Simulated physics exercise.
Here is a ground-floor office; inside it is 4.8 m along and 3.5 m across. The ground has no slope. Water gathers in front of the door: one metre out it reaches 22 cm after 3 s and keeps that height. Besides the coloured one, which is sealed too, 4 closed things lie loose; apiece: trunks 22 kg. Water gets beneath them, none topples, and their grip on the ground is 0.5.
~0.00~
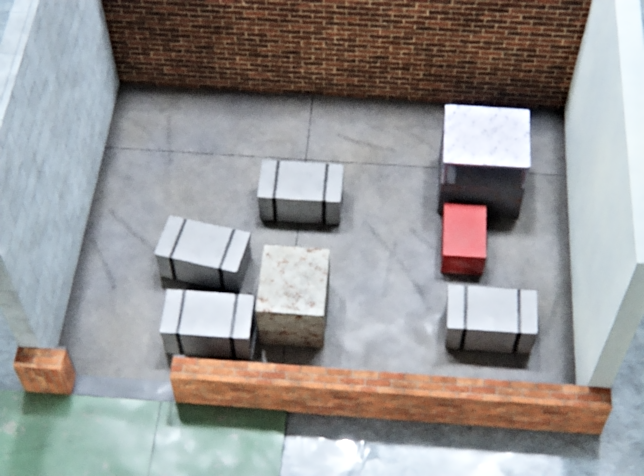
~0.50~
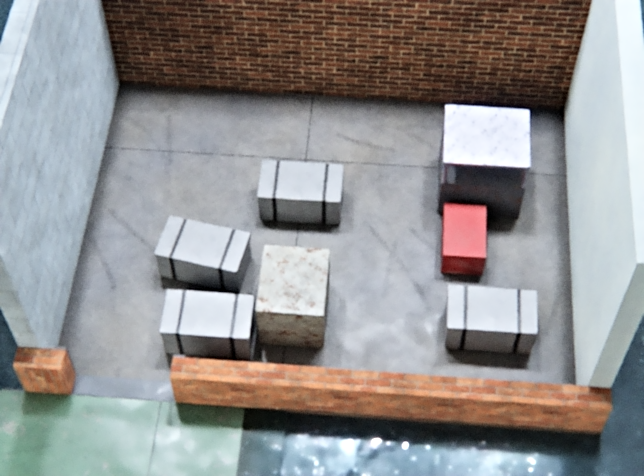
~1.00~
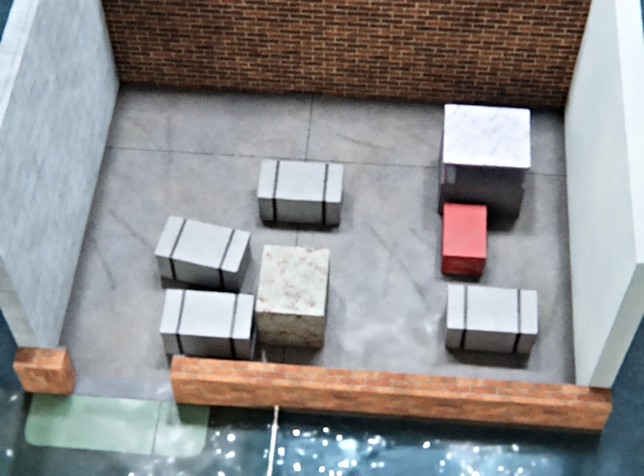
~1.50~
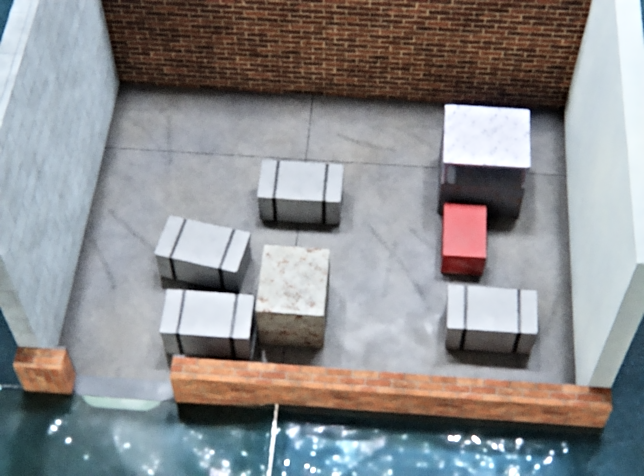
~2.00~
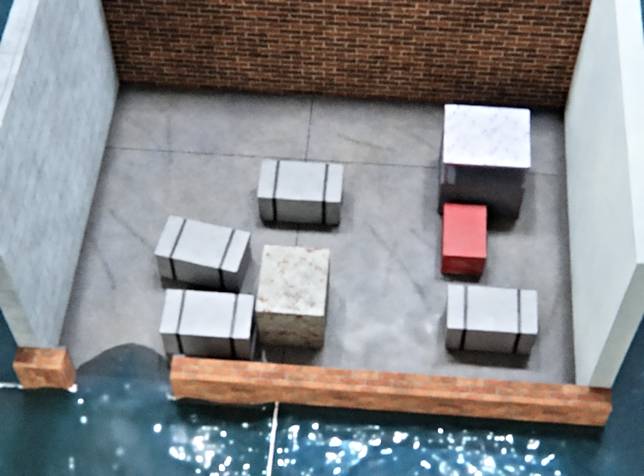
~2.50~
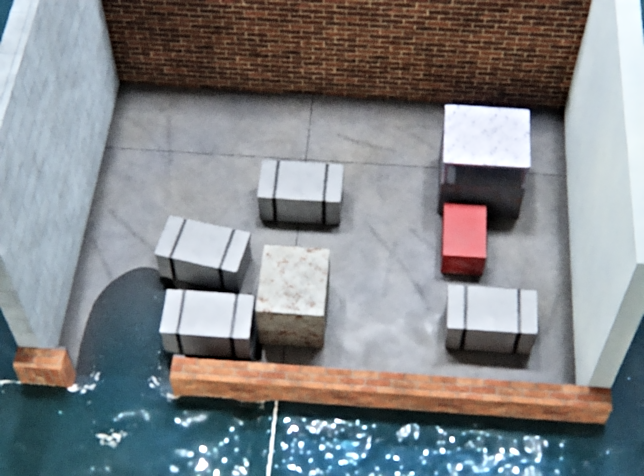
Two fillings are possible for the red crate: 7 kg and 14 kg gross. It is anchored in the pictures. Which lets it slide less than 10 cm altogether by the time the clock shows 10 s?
Verdict: Only the larger load is enough.
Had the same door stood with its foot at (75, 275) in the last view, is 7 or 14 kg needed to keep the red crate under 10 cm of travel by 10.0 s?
Then neither load is enough.
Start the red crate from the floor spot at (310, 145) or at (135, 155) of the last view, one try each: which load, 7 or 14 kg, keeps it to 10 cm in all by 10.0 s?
In turn: Neither holds; neither is enough.
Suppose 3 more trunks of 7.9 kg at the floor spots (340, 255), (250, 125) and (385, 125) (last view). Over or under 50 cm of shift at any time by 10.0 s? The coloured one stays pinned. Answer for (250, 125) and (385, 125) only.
In turn: Over, more.
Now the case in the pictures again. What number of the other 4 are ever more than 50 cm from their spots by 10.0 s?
2 of them.
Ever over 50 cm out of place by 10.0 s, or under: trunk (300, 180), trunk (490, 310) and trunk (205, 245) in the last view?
In turn: Under, less, past it.
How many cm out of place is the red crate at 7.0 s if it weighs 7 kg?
About 0 cm.
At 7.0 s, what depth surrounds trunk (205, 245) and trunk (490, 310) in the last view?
About 5 and 1 cm.
After 3.5 s the red crate would be 0 cm from its start with 7 kg and 0 cm from its start with 14 kg; 0 cm of water round it then.
After 4.5 s the red crate would be 0 cm from its start with 7 kg and 0 cm from its start with 14 kg; 0 cm of water round it then.
After 7.0 s the red crate would be 0 cm from its start with 7 kg and 0 cm from its start with 14 kg; 1 cm of water round it then.
After 10.0 s the red crate would be 23 cm from its start with 7 kg and 0 cm from its start with 14 kg; 4 cm of water round it then.
